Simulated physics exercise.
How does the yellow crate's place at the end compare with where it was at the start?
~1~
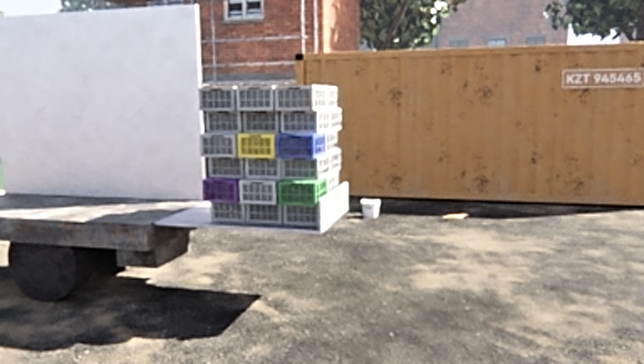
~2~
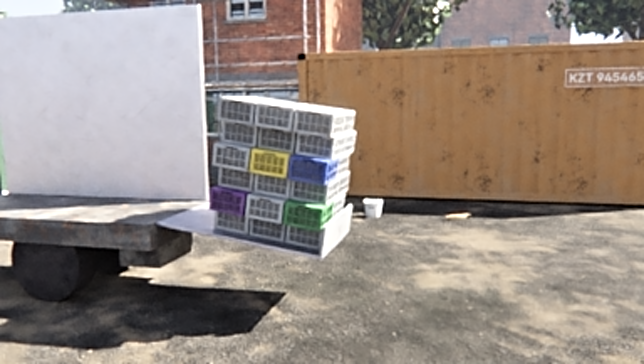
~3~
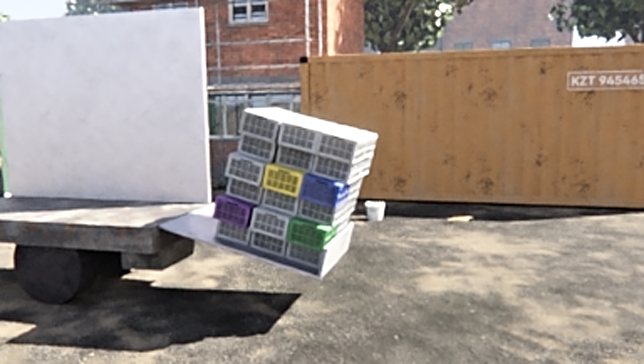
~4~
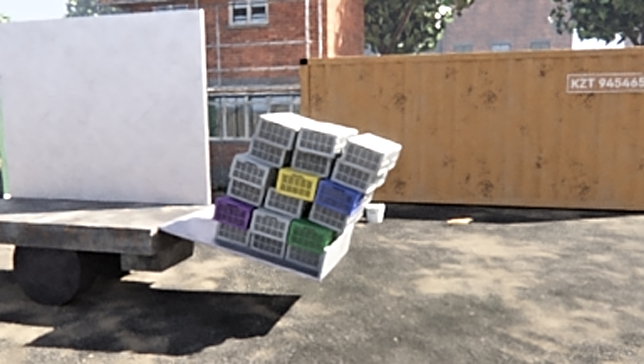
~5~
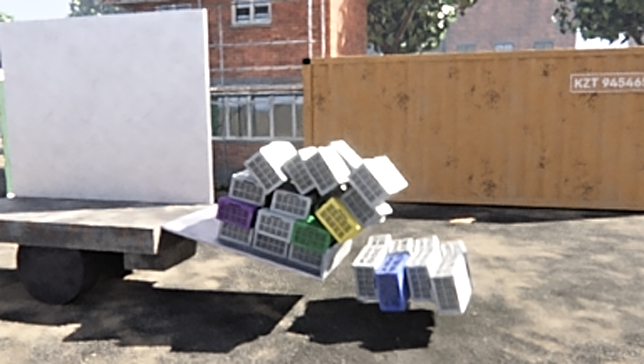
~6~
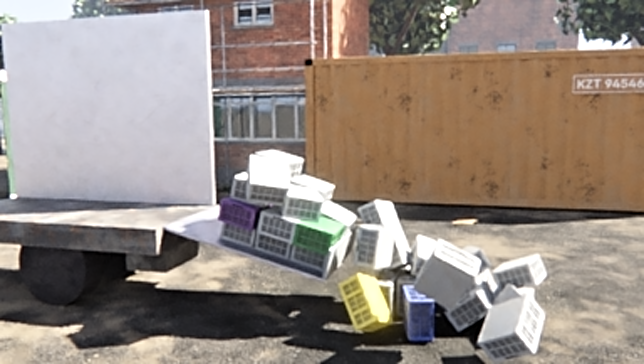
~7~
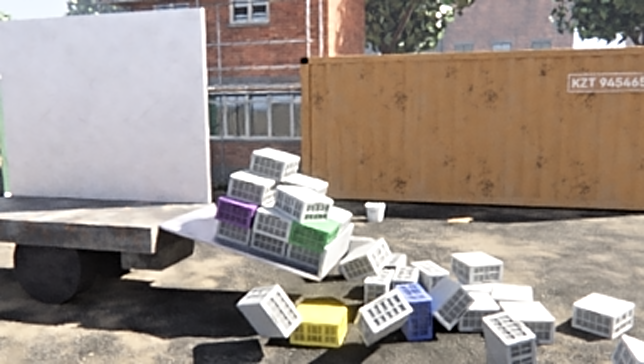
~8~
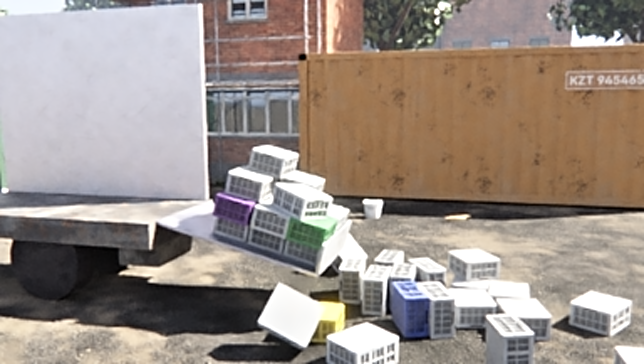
At the start the yellow crate sits in the middle of the stack on the platform. By the end it is on the ground below the platform's low edge, partly hidden by a white crate.
A tall block of mostly white and grey crates, with yellow, blue, purple and green ones among them, stands on a platform at the back of a flatbed lorry, seen side-on from across a sunlit yard with an orange container behind. The platform tips down to the right and the stack leans with it. The upper crates slide apart, then the blue one and several pale ones spill off the low edge, followed by the yellow one. More tumble and scatter across the ground. At the end the platform remains tilted, still holding a small heap with the purple and green crates.
